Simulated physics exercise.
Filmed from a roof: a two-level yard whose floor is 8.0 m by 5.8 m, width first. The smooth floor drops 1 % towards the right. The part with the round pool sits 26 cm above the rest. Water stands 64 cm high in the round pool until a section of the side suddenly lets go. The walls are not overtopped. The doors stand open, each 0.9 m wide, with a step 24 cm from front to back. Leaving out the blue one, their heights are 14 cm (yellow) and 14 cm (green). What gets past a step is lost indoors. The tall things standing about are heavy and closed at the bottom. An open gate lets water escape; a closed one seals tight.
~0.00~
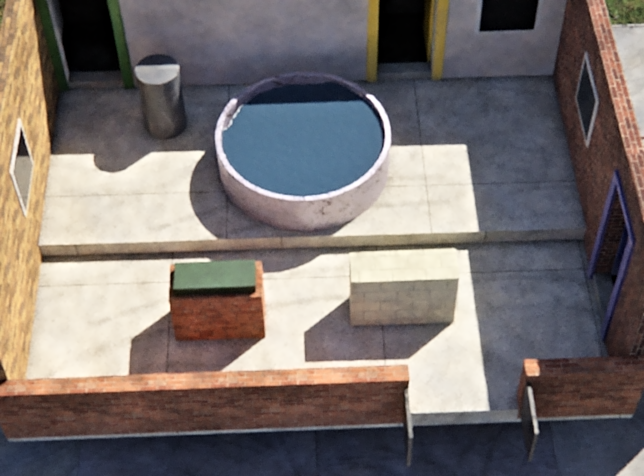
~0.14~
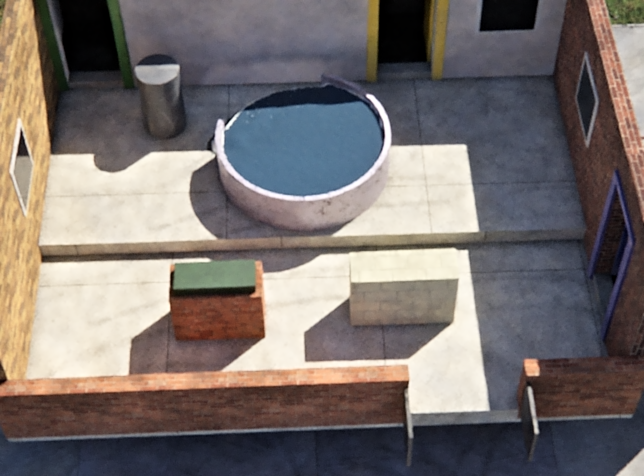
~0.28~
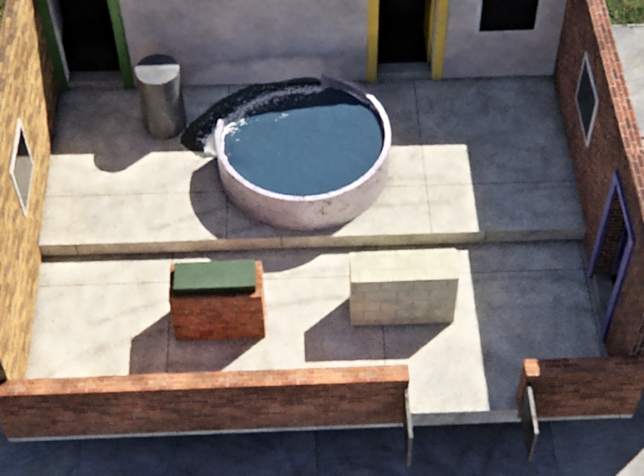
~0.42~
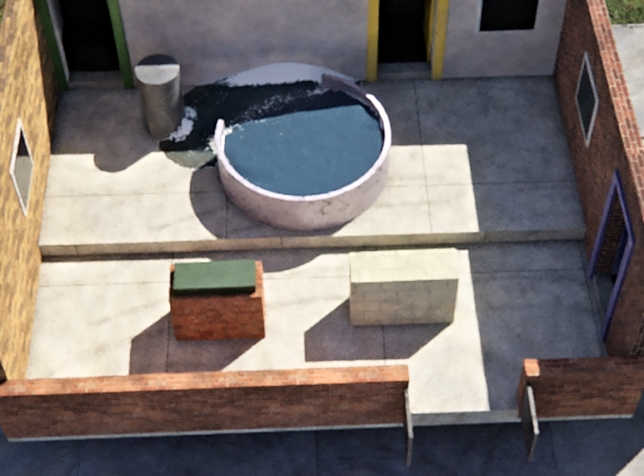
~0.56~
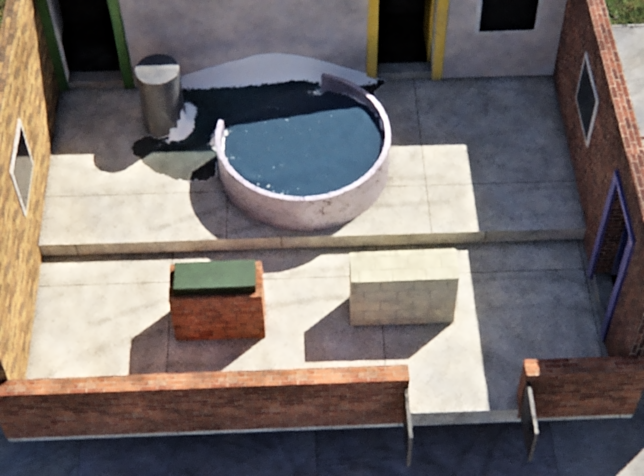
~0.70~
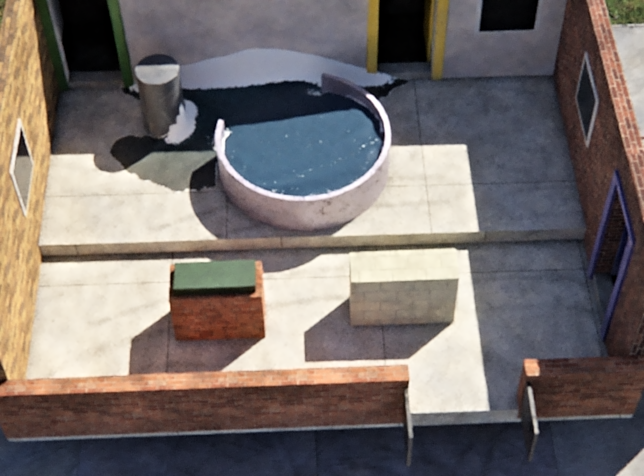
In the video, a round pool filled with still water stands in a walled yard until its far side opens, and water pours through the gap, spreading across the upper paving toward the back wall and around a grey cylinder.
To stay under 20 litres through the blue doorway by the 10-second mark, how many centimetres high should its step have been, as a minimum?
Some 10.5 cm above the ground.
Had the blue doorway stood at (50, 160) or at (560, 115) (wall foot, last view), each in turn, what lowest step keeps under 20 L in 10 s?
About 13.5 and 12.5 cm.
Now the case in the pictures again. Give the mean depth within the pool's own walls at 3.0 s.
Roughly 23 cm on average.
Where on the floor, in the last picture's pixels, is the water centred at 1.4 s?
At about (272, 139).
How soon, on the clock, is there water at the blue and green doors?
Blue 3.8 s, green 0.8 s.
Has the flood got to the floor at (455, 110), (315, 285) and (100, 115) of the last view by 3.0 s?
In that order: Under water, not reached, wet.
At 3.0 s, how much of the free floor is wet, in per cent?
Some 50 per cent of it.
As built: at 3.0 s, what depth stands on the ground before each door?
In cm: Yellow 7, blue 0, green 18.
After 1.4 s water covers 20 % of the floor, deepest (50 cm) near (273, 84); it has not reached the blue door.
After 3.0 s water covers 50 % of the floor, deepest (32 cm) near (72, 90); it has not reached the blue door.
After 10.0 s water covers 90 % of the floor, deepest (20 cm) near (580, 243); 12 cm at the blue door, 1 litre in over its 17 cm step.
At the blue door as built, the water arrived by 3.8 s and peaked near 17 cm at 8.6 s.
Run again over the same 10 s with other heights there, 26 litres in over 9.5 cm, 10 litres over 12.5 cm. The limit of 20 litres is kept from about 10.5 cm up.
